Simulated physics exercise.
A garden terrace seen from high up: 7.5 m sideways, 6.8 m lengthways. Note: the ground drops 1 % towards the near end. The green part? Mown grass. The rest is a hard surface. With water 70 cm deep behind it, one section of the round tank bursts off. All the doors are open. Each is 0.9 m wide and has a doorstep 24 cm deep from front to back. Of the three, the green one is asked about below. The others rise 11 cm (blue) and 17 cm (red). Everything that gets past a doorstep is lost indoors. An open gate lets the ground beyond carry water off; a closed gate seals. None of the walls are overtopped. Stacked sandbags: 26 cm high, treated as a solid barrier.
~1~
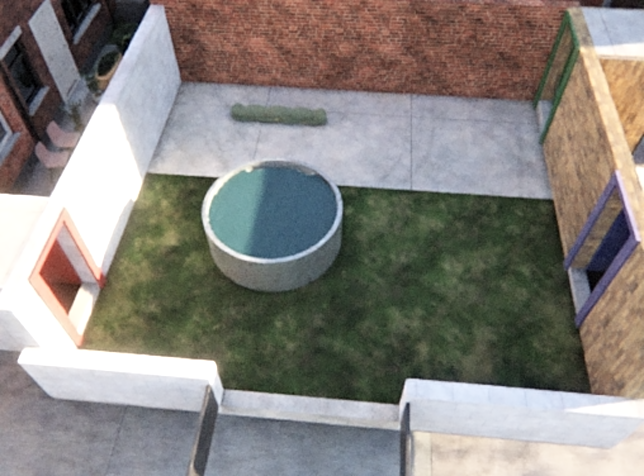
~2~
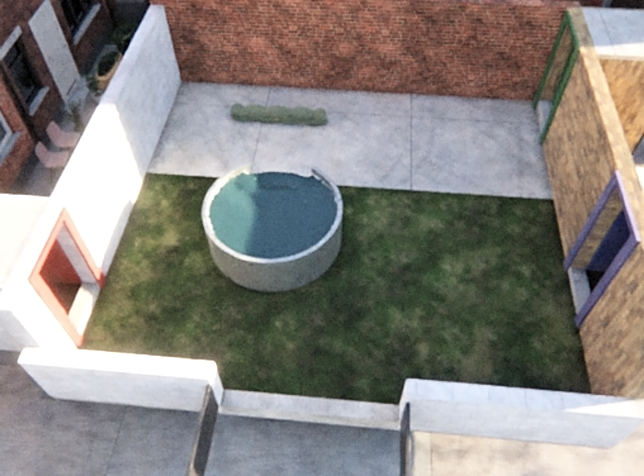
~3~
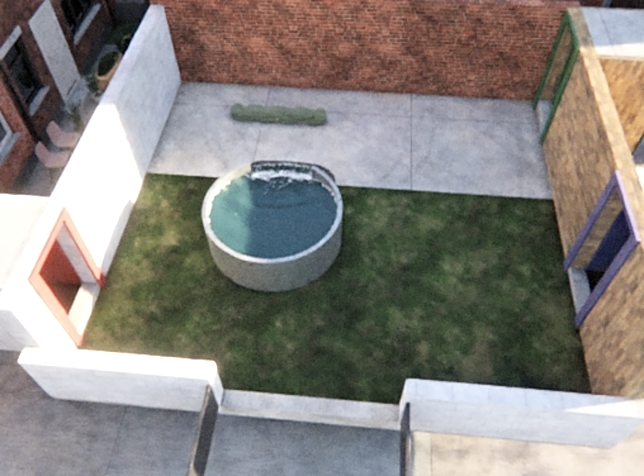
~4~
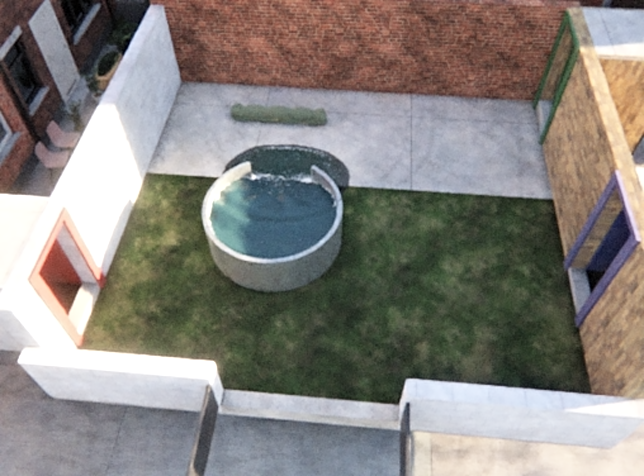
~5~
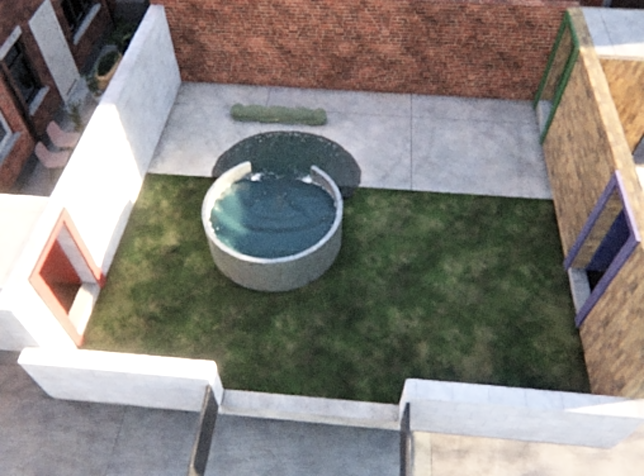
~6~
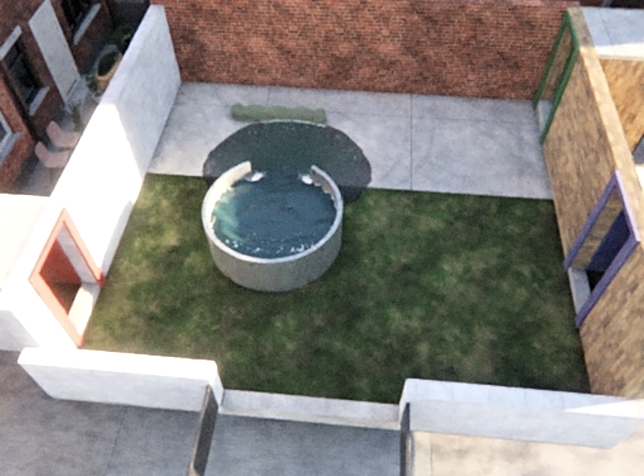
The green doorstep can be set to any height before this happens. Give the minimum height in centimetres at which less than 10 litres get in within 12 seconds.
18 cm.
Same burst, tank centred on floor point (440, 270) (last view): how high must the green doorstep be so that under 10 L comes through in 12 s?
Close to 21 cm would do it.
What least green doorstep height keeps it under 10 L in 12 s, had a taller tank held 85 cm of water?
The step needs to be some 23 cm.
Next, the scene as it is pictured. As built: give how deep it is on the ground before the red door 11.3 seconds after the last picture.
6.0 cm.
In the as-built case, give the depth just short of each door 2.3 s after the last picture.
Green door: 14 cm; blue door: 0 cm; red door: 0 cm.
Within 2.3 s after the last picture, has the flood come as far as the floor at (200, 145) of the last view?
Looks like it's swamped.
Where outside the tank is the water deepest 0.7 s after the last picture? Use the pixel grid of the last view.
Near pixel (290, 126).
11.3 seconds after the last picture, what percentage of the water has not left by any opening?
Around 100 per cent of the water.
Then, 0.7 s after the last picture water covers 20 % of the floor, deepest (39 cm) near (290, 126); it has not reached the green door.
Then, 2.3 s after the last picture water covers 35 % of the floor, deepest (28 cm) near (530, 105); 14 cm at the green door, 0 litres in over its 25 cm doorstep.
Then, 11.3 s after the last picture water covers 100 % of the floor, deepest (9 cm) near (537, 417); 4 cm at the green door, 0 litres in over its 25 cm doorstep.
At the green door as built, the water peaked near 22 cm, 2.7 s after the last picture.
With a doorstep of 16.5 cm, 16 litres would have come in within the 12 s; with 22.5 cm, 1 litre. So under 10 litres takes about 18 cm.
